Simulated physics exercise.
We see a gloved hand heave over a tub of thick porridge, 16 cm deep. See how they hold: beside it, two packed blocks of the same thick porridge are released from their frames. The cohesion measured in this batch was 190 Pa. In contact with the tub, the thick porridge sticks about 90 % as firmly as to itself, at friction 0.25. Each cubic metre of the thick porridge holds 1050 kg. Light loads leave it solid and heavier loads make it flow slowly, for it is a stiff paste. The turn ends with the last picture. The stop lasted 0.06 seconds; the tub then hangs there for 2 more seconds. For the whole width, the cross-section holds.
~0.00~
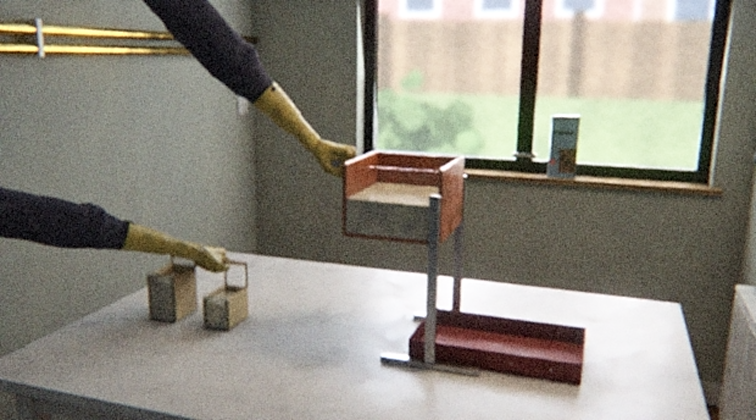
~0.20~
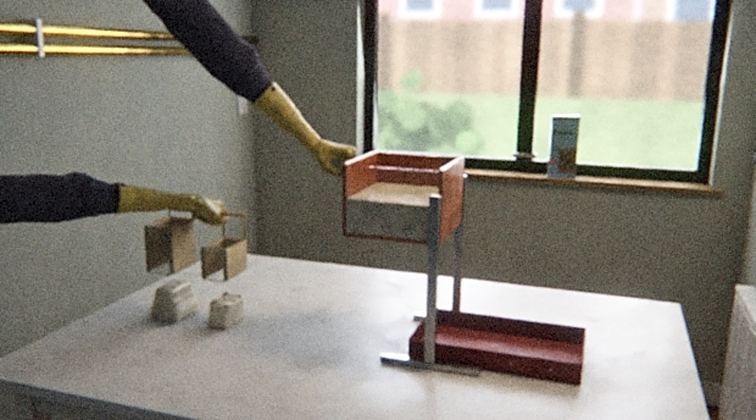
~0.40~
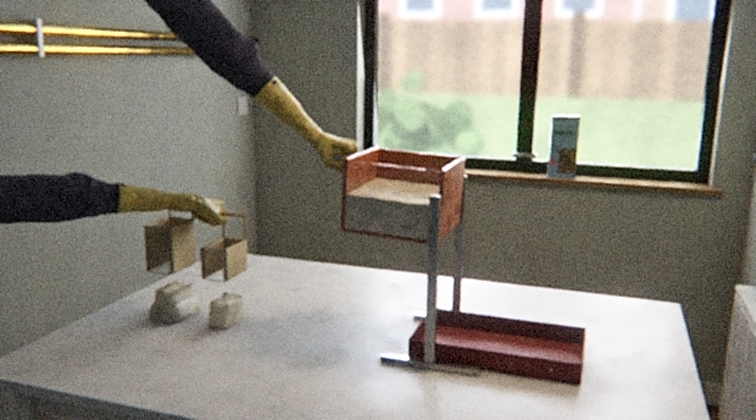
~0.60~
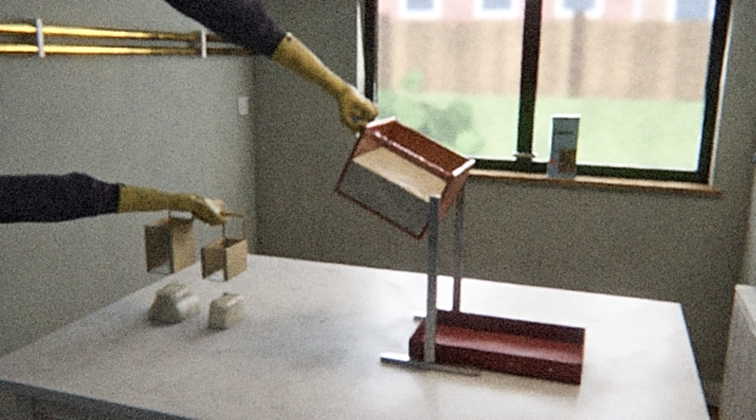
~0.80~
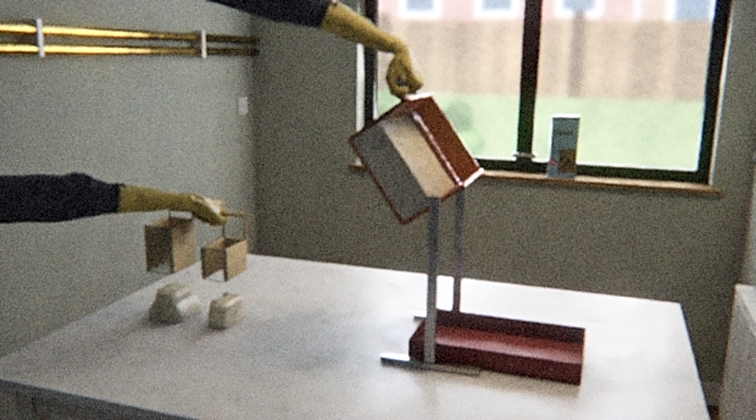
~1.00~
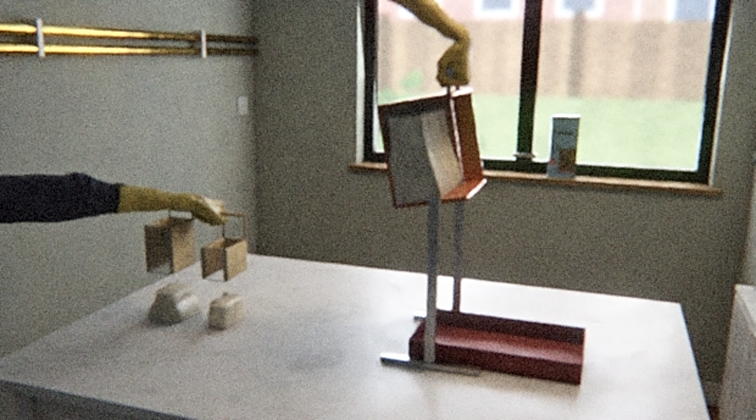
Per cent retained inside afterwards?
Retained: About 76 %.
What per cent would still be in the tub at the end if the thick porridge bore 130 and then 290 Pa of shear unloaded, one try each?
Roughly 65 % followed by roughly 100 %.
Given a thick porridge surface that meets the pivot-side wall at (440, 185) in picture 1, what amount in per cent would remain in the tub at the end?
That gives some 50 %.
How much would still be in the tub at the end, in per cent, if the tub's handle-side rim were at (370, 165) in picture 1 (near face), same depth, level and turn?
Then near 100 % stays in the tub.
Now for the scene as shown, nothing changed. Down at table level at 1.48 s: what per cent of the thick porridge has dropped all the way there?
Down at that time: Approx. 0 %.
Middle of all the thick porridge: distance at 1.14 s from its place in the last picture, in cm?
Around 4 cm.
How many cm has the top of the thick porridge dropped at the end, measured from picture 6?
Roughly 10 cm.
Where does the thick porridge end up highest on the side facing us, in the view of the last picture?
About (435, 162).
By 1.14 s, the tub is at 79 degrees and holds 100 %.
By 1.31 s, the tub is at 79 degrees and holds 88 %.
By 1.48 s, the tub is at 79 degrees and holds 82 %.
By 1.65 s, the tub is at 79 degrees and holds 81 %.
By 3.00 s, at the end, the tub is at 79 degrees and holds 76 %.
